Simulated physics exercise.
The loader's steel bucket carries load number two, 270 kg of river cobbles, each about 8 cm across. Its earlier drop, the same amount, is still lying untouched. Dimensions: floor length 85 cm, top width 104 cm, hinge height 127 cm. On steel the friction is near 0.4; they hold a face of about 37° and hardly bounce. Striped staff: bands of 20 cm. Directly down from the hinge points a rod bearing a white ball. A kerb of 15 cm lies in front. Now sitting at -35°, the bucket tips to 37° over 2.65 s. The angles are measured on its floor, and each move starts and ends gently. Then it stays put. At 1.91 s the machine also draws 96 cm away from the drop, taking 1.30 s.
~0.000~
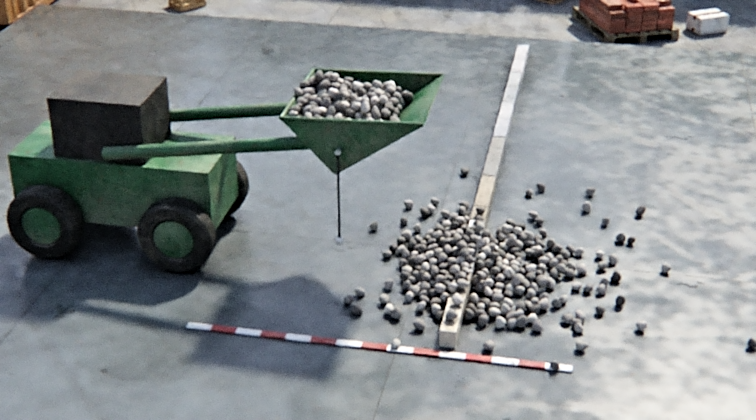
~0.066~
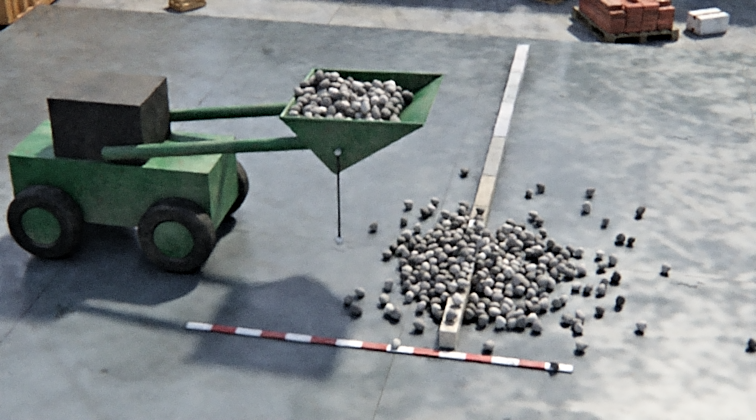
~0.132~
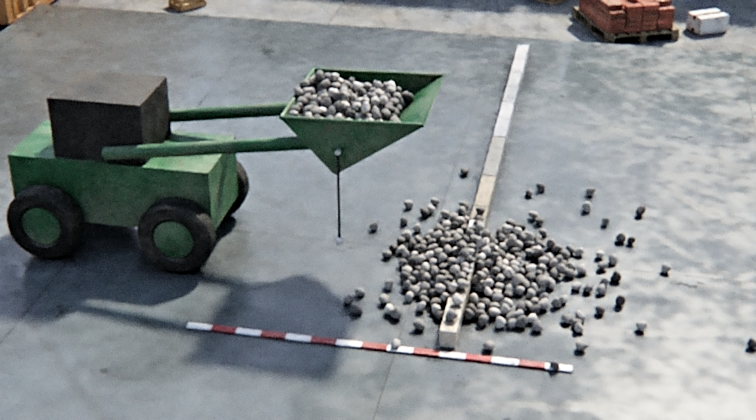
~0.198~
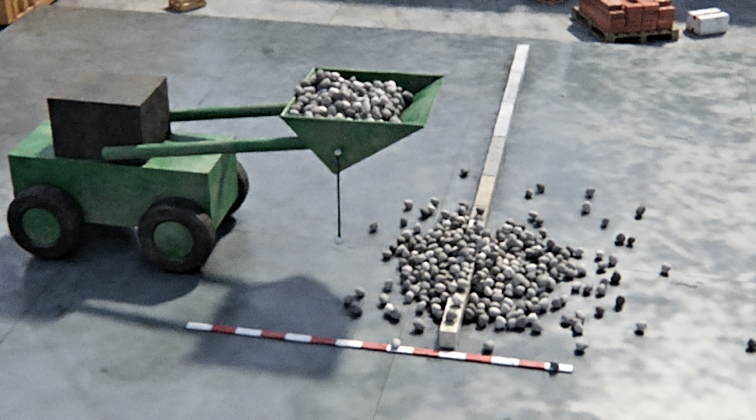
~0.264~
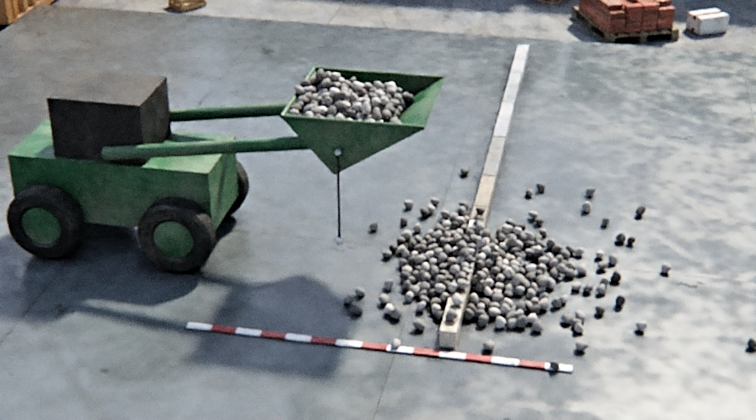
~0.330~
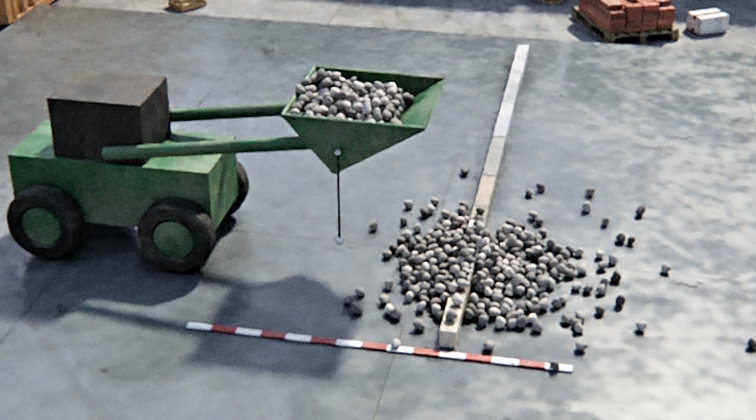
On a grey concrete yard seen from above at an angle, a green wheeled loader with a dark cab stands at left, holding out a bucket heaped with grey stones. To its right, more stones lie in a scattered pile across a pale kerb, with a red-and-white striped staff in front and reddish bricks behind. The bucket tilts very slightly forward and its stones barely shift, while the pile and the view stay still.
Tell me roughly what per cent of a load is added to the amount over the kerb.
Roughly 8 per cent of a load is added.
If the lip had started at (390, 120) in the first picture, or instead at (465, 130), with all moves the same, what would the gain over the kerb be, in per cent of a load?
The first would add some 0 per cent and the second some 50 per cent.
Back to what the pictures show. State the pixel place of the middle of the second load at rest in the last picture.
Their centre rests close to (416, 253).
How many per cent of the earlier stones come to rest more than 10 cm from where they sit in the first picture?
Close to 5 per cent.
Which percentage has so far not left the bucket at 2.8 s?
I'd say about 0 per cent.
After 2.0 s the floor is at 26°; in per cent of one load, 89 in the bucket, 61 on this side of the kerb, 50 over the kerb; the foremost stones are at (660, 289).
After 2.8 s the floor is at 37°; in per cent of one load, 0 in the bucket, 142 on this side of the kerb, 58 over the kerb; the foremost stones are at (660, 289).
After 3.7 s the floor is at 37°; in per cent of one load, 0 in the bucket, 142 on this side of the kerb, 59 over the kerb; the foremost stones are at (660, 289).
After 6.3 s the floor is at 37°; in per cent of one load, 0 in the bucket, 142 on this side of the kerb, 59 over the kerb; the foremost stones are at (660, 289). Net gain over the kerb, 8.
